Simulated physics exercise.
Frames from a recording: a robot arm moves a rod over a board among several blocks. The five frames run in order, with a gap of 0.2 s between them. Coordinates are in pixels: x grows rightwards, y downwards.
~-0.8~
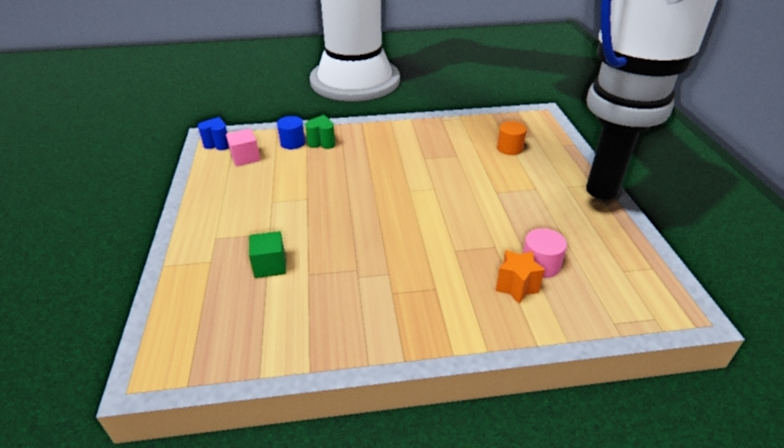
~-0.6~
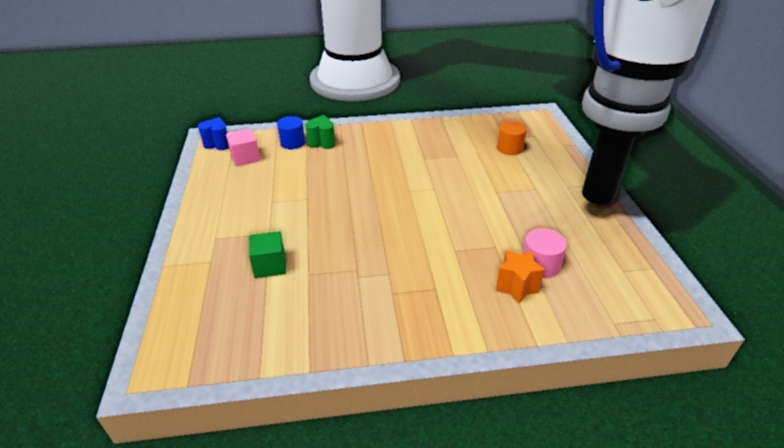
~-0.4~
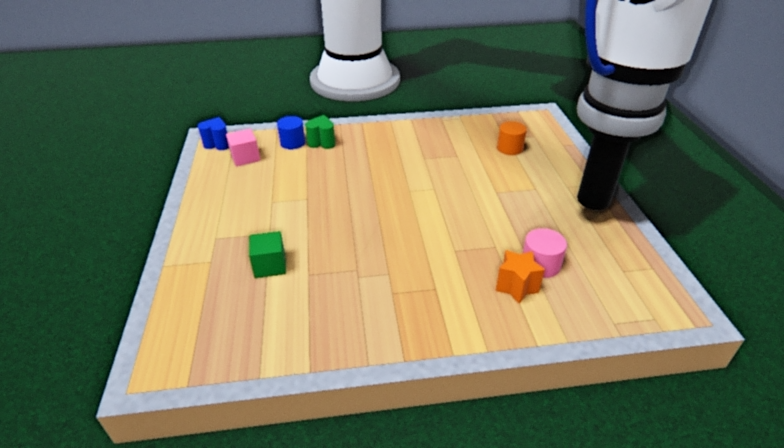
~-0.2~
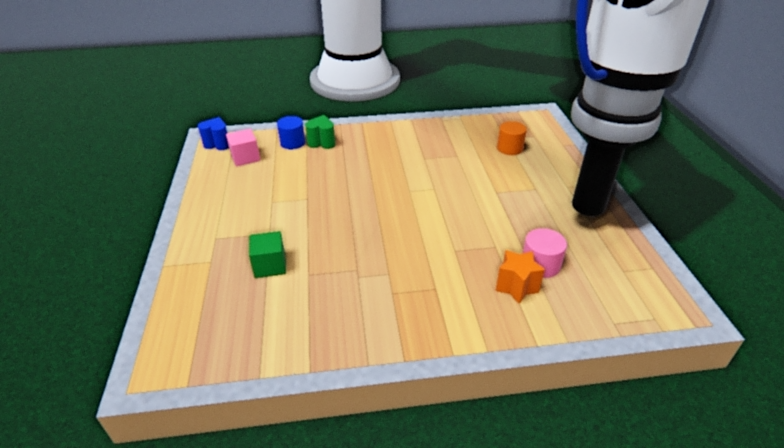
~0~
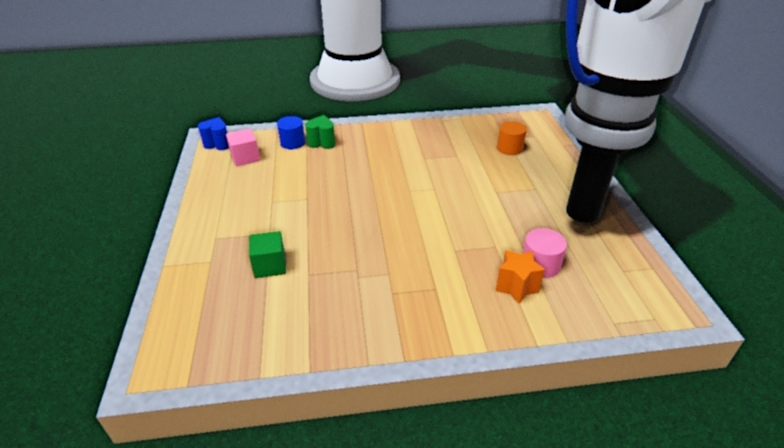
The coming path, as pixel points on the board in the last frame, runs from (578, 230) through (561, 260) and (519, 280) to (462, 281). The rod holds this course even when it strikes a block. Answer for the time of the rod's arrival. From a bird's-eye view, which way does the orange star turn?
It goes anticlockwise.
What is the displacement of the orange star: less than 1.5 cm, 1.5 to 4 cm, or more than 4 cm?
It's set to move over 4 cm.
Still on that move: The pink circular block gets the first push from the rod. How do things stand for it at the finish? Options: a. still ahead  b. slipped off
The one that fits is a, still ahead.
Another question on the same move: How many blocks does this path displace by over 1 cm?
It moves two blocks.
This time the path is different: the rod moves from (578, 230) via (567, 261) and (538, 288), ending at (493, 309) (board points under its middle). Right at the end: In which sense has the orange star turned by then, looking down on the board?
Direction: Anticlockwise.
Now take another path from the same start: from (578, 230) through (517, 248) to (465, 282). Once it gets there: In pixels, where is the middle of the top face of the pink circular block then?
In the picture, it is at (535, 252).
The first path, step by step. One third of the way, rod (565, 244); orange star (513, 266), turned 25° anticlockwise; pink circular block (534, 246).
Two thirds of the way, rod (522, 263); orange star (483, 281), turned 65° anticlockwise; pink circular block (484, 255).
At the end, rod (464, 265); orange star (465, 283), turned 140° anticlockwise; pink circular block (426, 252).
